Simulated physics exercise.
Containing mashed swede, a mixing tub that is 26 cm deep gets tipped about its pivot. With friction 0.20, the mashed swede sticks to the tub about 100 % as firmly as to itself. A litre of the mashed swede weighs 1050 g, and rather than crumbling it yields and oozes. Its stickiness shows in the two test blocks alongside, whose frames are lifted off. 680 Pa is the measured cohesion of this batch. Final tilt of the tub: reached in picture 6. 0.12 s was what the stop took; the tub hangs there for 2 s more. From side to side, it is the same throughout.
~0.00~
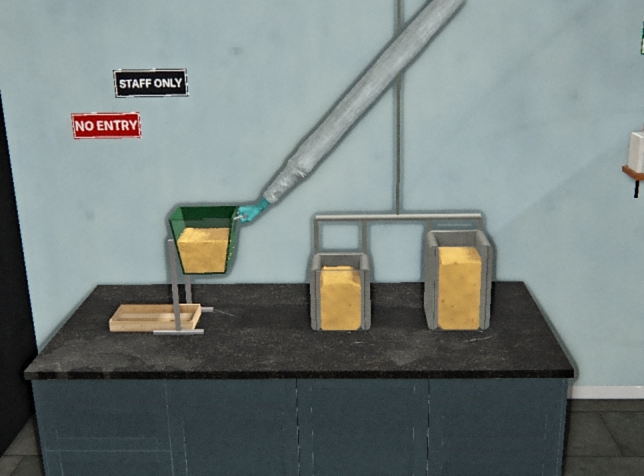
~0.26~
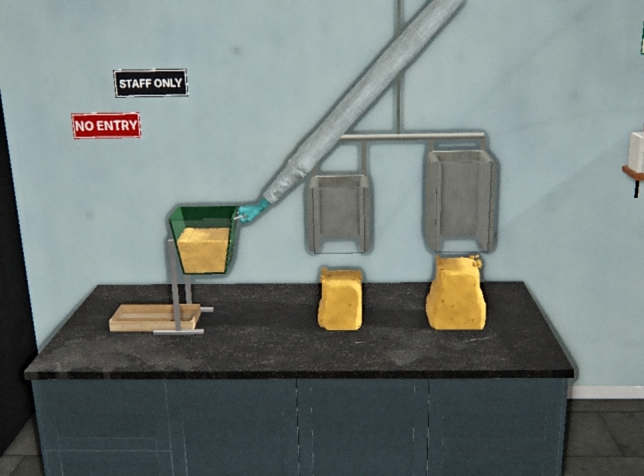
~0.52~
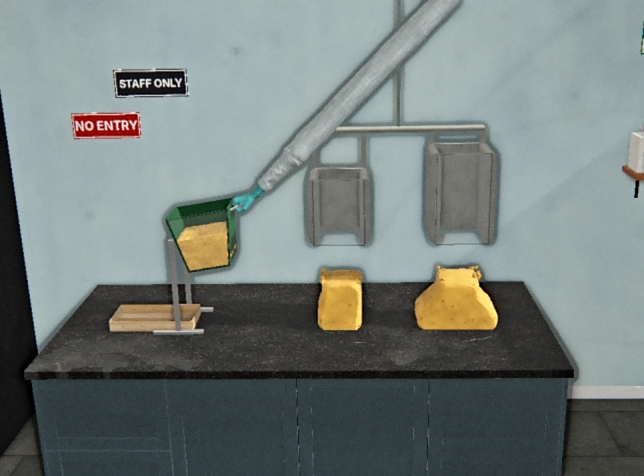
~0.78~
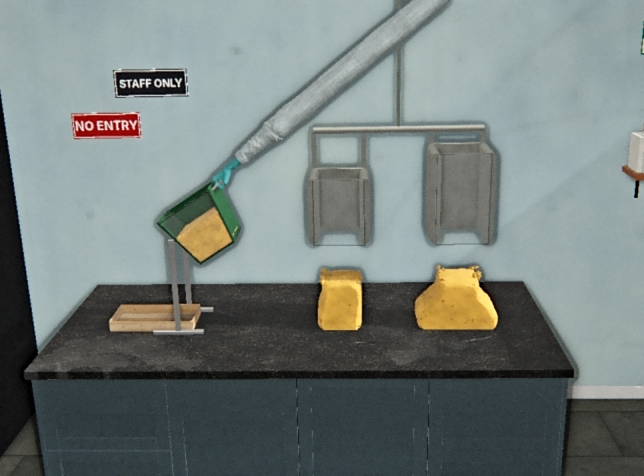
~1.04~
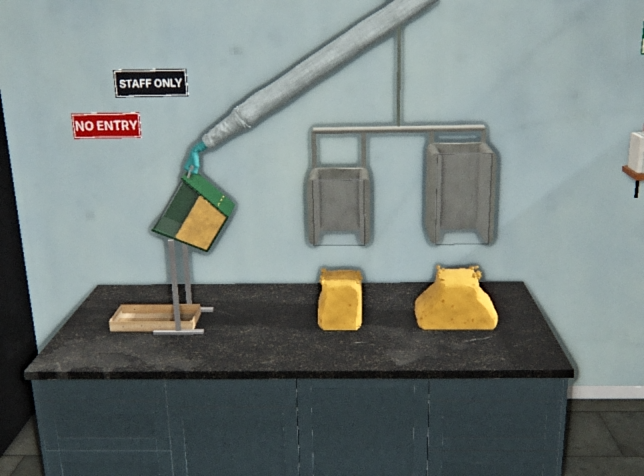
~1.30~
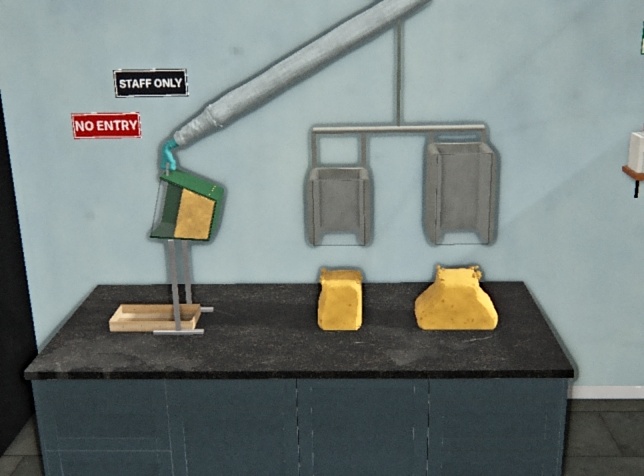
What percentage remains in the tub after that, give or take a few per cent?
100 %.
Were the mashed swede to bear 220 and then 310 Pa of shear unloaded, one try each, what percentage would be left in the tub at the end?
90 %, then 100 %.
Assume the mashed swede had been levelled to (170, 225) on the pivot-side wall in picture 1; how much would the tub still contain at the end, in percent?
Then roughly 100 %.
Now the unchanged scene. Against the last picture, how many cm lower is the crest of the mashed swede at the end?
Roughly 0 cm.
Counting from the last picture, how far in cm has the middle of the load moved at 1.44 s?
Around 0 centimetres.
After 1.44 s, the tub is at 76 degrees and holds 100 %.
After 1.61 s, the tub is at 76 degrees and holds 100 %.
After 1.78 s, the tub is at 76 degrees and holds 100 %.
After 1.95 s, the tub is at 76 degrees and holds 100 %.
After 3.30 s, the tub is at 76 degrees and holds 100 %.
